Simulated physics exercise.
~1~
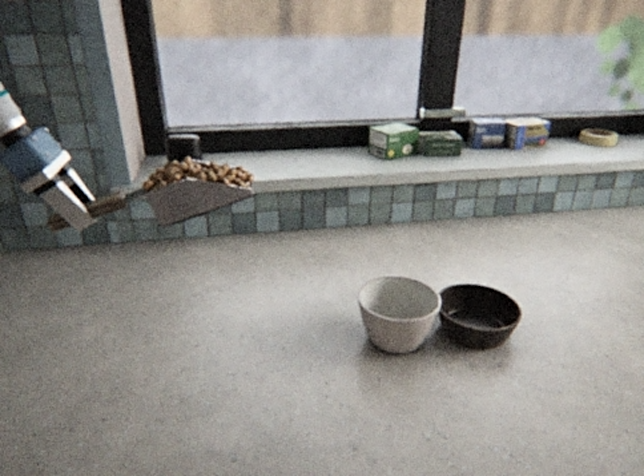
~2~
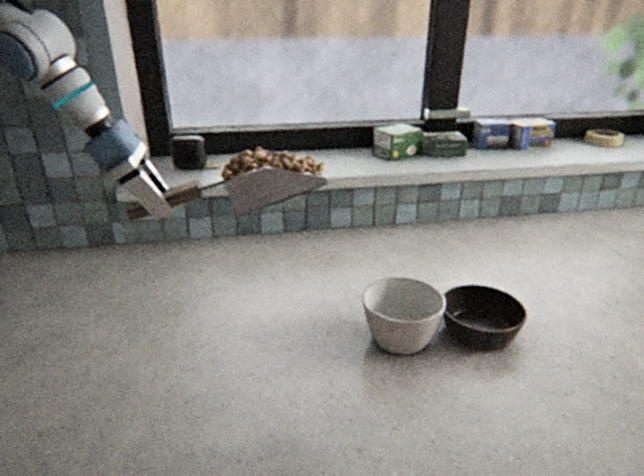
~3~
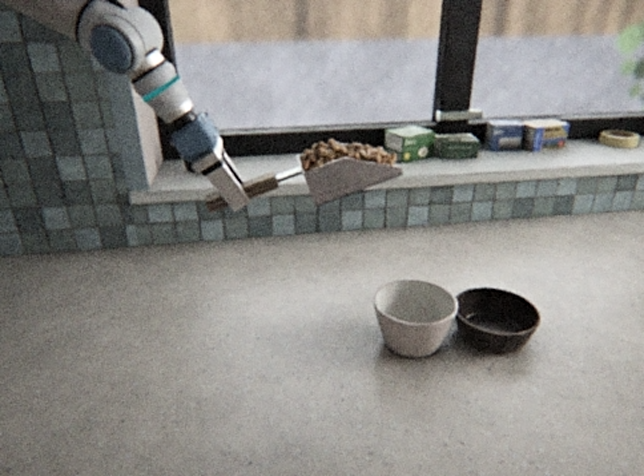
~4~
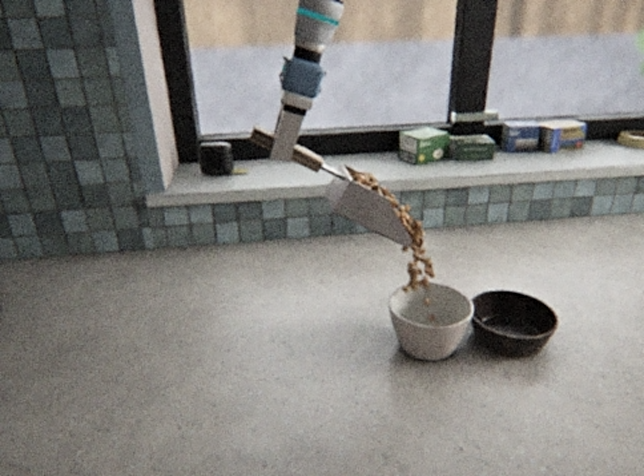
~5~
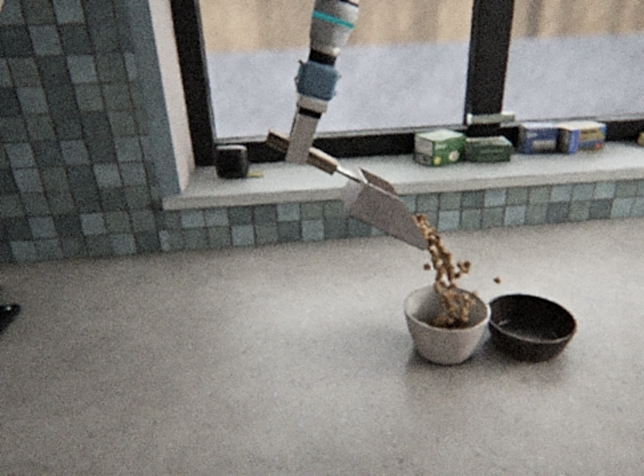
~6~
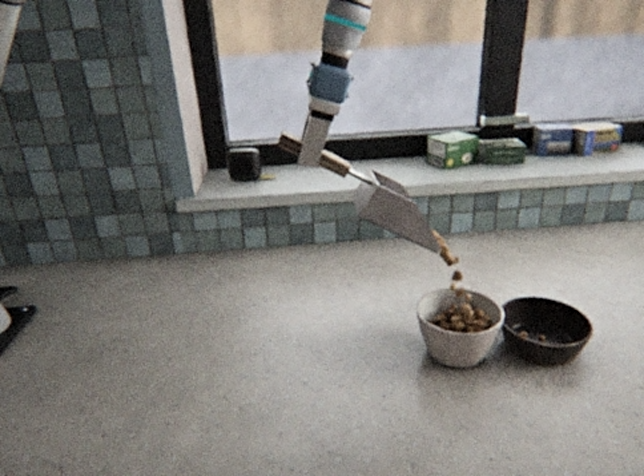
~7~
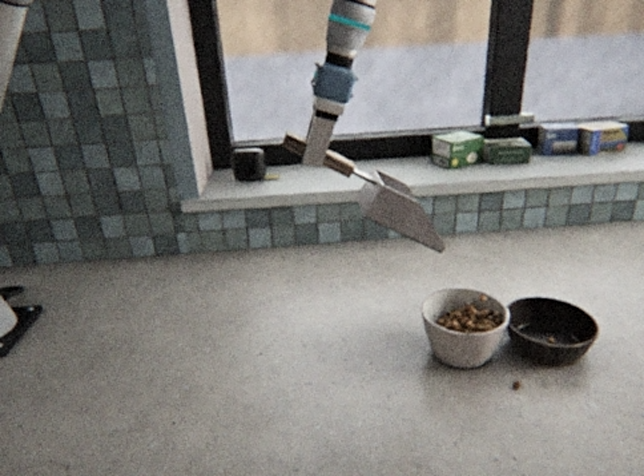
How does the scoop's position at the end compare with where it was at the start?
It starts at the far left of the view, well away from the bowls, and ends farther right, held above and just left of the pale bowl.
